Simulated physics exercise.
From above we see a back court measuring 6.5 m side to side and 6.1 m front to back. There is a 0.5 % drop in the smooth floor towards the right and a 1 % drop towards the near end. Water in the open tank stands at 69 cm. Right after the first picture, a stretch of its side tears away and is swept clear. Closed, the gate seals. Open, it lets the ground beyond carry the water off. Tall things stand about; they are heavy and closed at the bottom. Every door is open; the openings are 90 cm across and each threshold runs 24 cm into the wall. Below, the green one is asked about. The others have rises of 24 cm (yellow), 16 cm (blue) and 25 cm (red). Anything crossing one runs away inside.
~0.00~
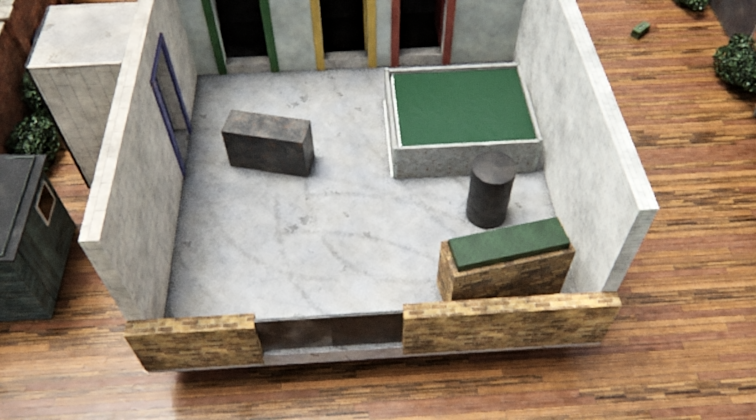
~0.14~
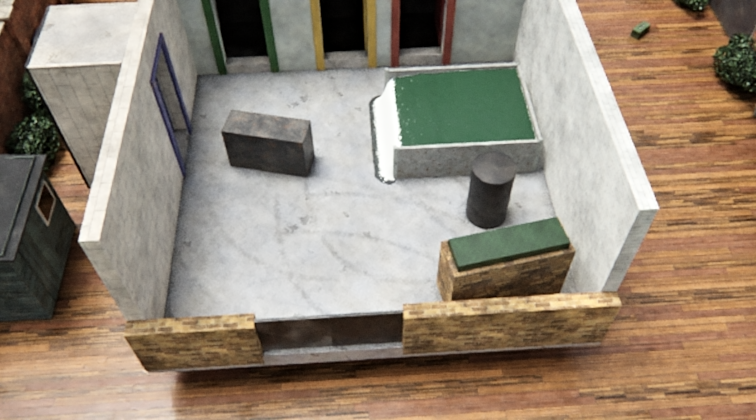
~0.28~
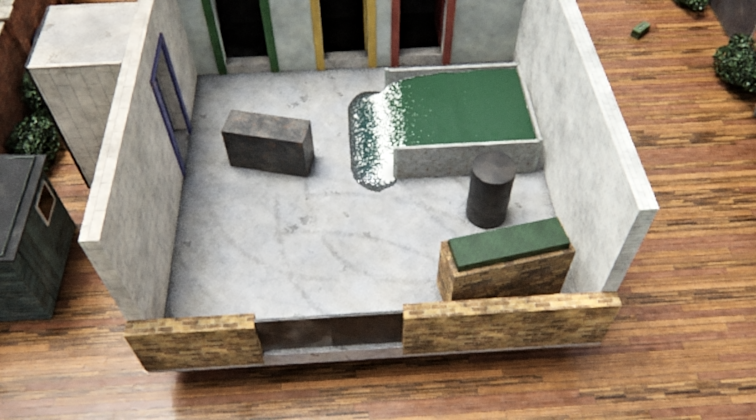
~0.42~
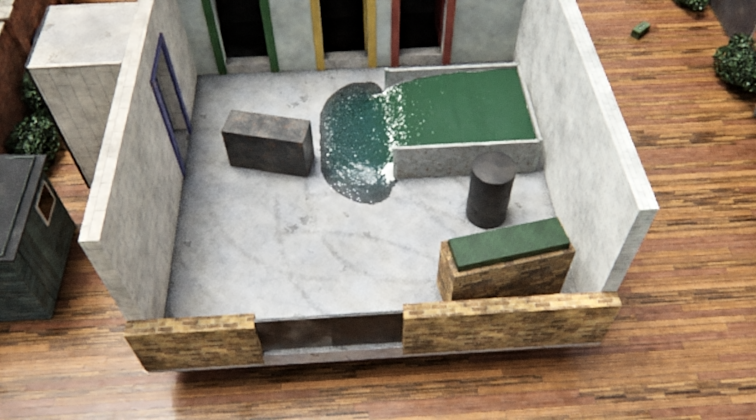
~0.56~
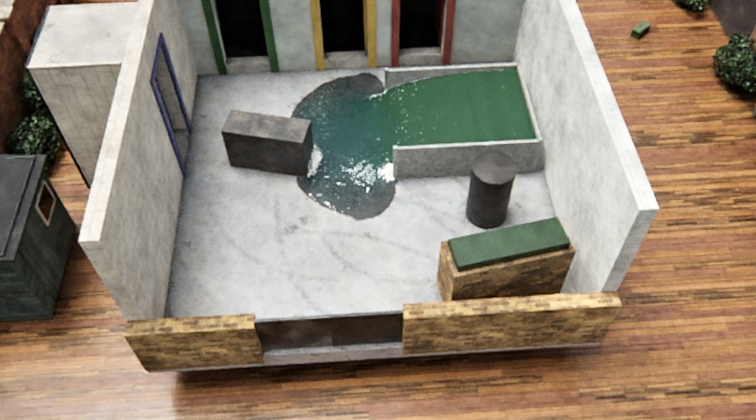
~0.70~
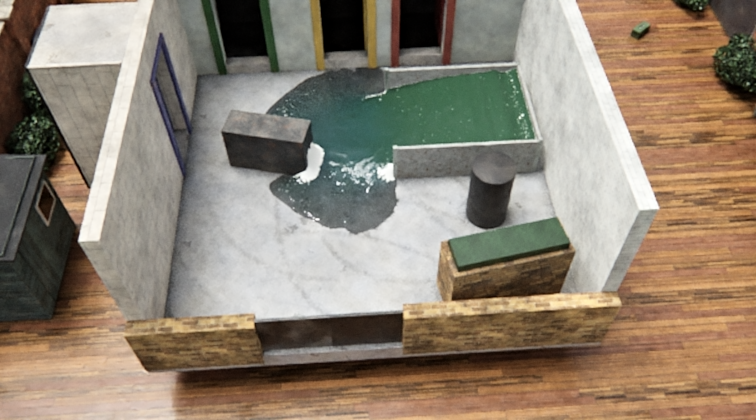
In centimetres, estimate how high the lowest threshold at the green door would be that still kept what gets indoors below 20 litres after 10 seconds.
It comes to roughly 29 cm.
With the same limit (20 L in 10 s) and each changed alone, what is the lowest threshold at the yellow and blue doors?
Roughly 7.0 cm for the yellow door and roughly 20 cm for the blue door.
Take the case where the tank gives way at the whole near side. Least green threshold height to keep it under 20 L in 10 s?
At least roughly 14.5 centimetres tall.
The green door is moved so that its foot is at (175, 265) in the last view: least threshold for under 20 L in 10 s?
It needs roughly 14.0 cm.
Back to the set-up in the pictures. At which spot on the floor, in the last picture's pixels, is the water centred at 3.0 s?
The balance point sits at roughly (316, 152).
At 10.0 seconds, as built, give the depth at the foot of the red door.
Depth: Near 12.5 cm.
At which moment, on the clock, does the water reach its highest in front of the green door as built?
At roughly 2.8 s.
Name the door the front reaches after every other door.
Last: Red.
After 1.4 s water covers 40 % of the floor, deepest (42 cm) near (324, 159); 7 cm at the green door, 0 litres in over its 21 cm threshold.
After 3.0 s water covers 60 % of the floor, deepest (38 cm) near (197, 79); 35 cm at the green door, 31 litres in over its 21 cm threshold.
After 10.0 s water covers 95 % of the floor, deepest (20 cm) near (552, 202); 3 cm at the green door, 71 litres in over its 21 cm threshold.
At the green door as built, the water arrived by 1.3 s and peaked near 37 cm at 2.8 s.
Run again over the same 10 s with other heights there, 43 litres in over 24.5 cm, 9 litres over 33 cm. The limit of 20 litres is kept from about 29 cm up.
